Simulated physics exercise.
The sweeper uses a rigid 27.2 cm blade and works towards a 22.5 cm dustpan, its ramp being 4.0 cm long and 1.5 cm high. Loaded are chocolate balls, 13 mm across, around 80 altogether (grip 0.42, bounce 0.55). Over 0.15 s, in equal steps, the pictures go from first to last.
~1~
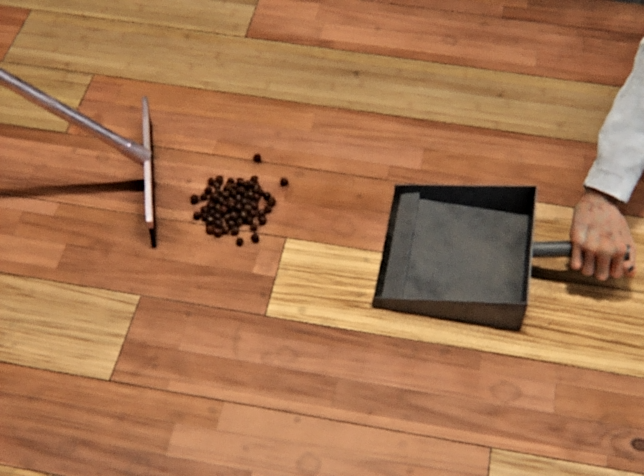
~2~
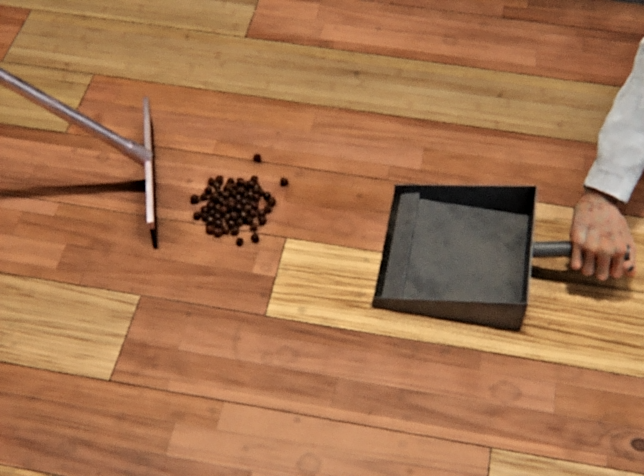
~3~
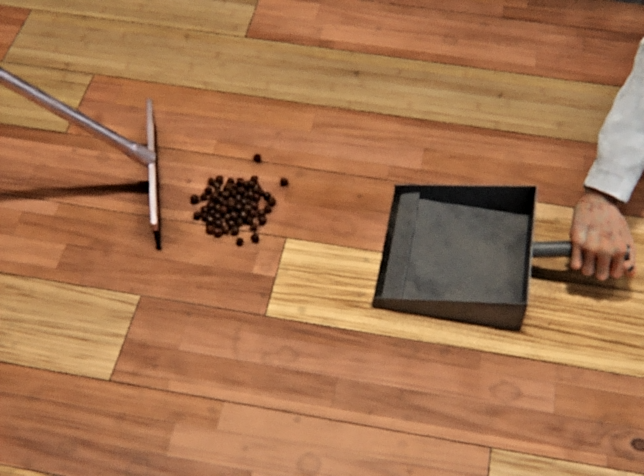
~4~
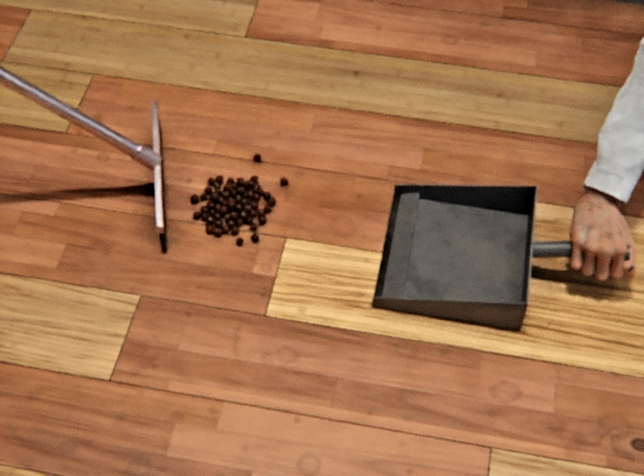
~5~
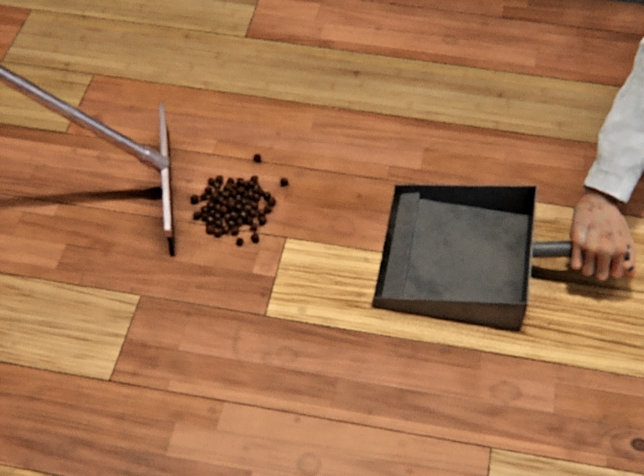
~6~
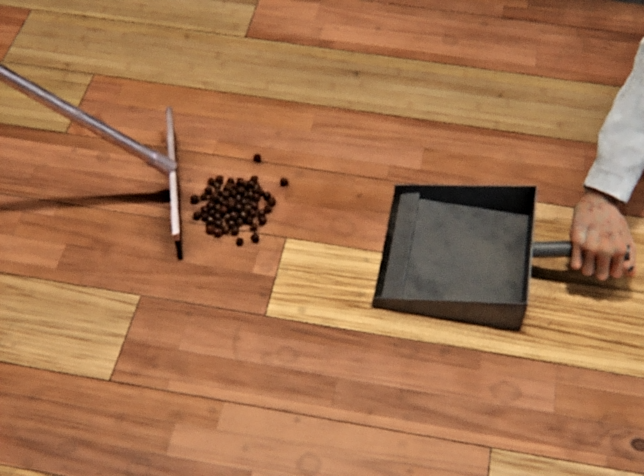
We see a long-handled blade on a wooden floor slide a short way right towards a small pile of dark brown balls, which stays still, while a hand at the right holds a dark dustpan in place.
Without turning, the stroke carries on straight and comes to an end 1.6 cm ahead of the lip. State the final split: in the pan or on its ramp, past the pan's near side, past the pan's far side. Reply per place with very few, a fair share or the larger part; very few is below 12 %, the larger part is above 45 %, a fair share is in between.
In the pan or on its ramp: Very few; past the pan's near side: Very few; past the pan's far side: A fair share.
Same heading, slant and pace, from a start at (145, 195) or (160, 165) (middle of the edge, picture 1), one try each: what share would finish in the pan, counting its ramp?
Some 5 and 5 per cent.
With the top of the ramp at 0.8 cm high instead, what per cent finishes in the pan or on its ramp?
Roughly 5 per cent.
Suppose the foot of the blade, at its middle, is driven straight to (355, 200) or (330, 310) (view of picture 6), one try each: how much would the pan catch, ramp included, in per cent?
Close to 10 and 0 in a hundred, in that order.
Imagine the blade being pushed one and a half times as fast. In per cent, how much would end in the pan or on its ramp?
About 15 %.
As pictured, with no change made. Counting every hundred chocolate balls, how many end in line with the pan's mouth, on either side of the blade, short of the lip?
It comes to some 65 percent.
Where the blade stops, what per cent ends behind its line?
Around 15 per cent.
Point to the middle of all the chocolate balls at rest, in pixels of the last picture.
(372, 215).
Then, 0.29 s after the last picture, middle of the blade 21 cm from the lip; 0 % over the lip, far side 10 %, near side 0 %.
Then, 0.49 s after the last picture, middle of the blade 11 cm from the lip; 0 % over the lip, far side 15 %, near side 0 %.
Then, 0.81 s after the last picture, middle of the blade 6 cm from the lip; 5 % over the lip, far side 30 %, near side 0 %.
In the end, pan 5 %, near side 0 %, far side 30 %, in front of the lip or behind the blade 65 %.
